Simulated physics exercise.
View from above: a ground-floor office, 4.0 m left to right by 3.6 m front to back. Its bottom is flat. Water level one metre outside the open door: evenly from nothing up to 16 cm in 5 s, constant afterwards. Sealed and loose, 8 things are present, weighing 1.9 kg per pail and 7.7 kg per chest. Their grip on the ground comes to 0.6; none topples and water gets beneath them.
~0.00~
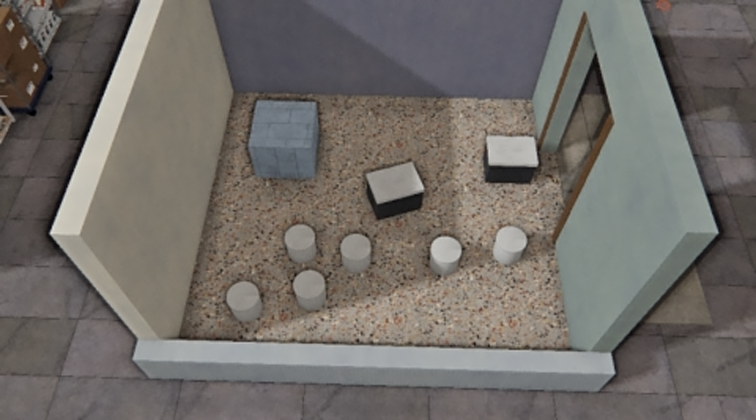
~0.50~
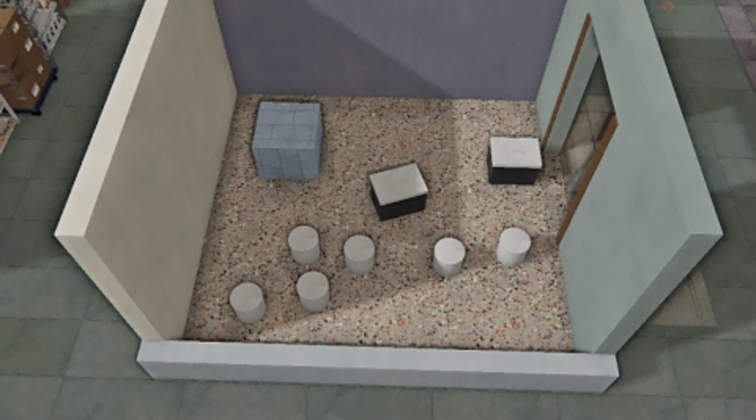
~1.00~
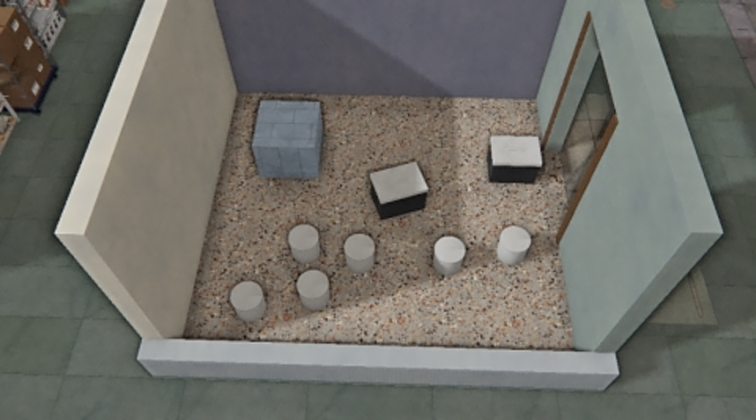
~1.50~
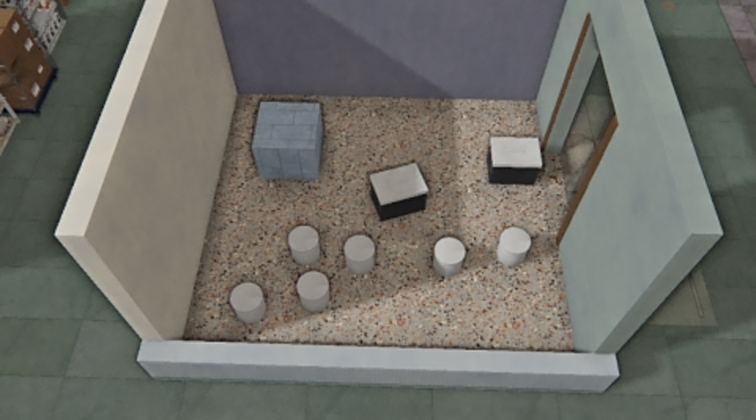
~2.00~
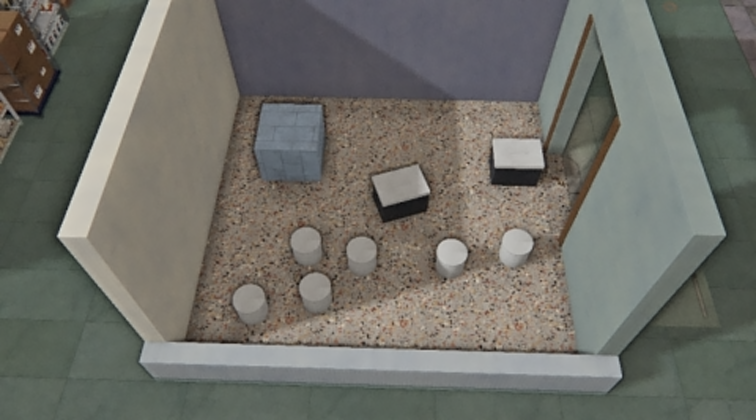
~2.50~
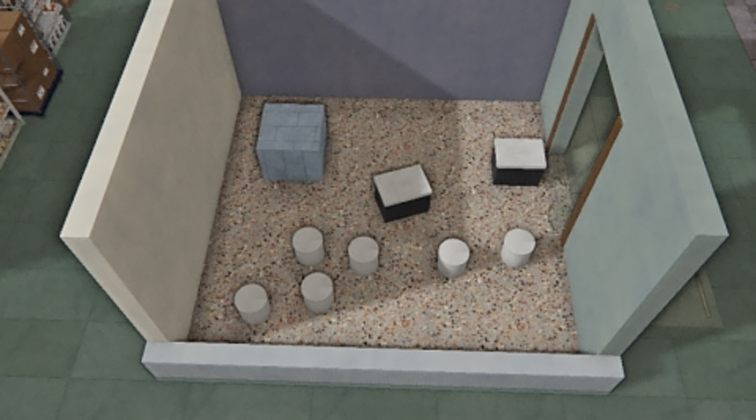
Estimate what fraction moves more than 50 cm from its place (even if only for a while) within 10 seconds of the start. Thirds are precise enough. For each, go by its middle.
The shifted amount is major, at least two thirds.
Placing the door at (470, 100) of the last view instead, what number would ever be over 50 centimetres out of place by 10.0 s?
That gives 8 of them.
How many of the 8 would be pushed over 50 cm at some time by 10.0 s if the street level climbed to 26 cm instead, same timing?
The count would be 8.
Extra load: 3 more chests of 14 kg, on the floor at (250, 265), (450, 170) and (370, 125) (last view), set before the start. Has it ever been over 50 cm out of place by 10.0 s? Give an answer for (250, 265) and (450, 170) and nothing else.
The first: Falls below it. The second: Exceeds it.
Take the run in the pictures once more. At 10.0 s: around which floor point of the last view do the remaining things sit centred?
They're centred close to (294, 276).
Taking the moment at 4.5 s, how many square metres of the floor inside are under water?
About 3.0 m2.
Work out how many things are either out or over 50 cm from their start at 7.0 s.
Count: 5.
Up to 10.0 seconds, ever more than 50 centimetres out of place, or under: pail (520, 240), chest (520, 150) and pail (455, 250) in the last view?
Result, in turn: Stayed within / exceeded / exceeded.
After 3.5 s 0 of 8 are over 50 cm from their spots; 0 afloat.
After 4.5 s 0 of 8 are over 50 cm from their spots; 0 afloat.
After 7.0 s 5 of 8 are over 50 cm from their spots; 2 afloat.
After 10.0 s 7 of 8 are over 50 cm from their spots, and 7 have been at some point; 7 afloat.
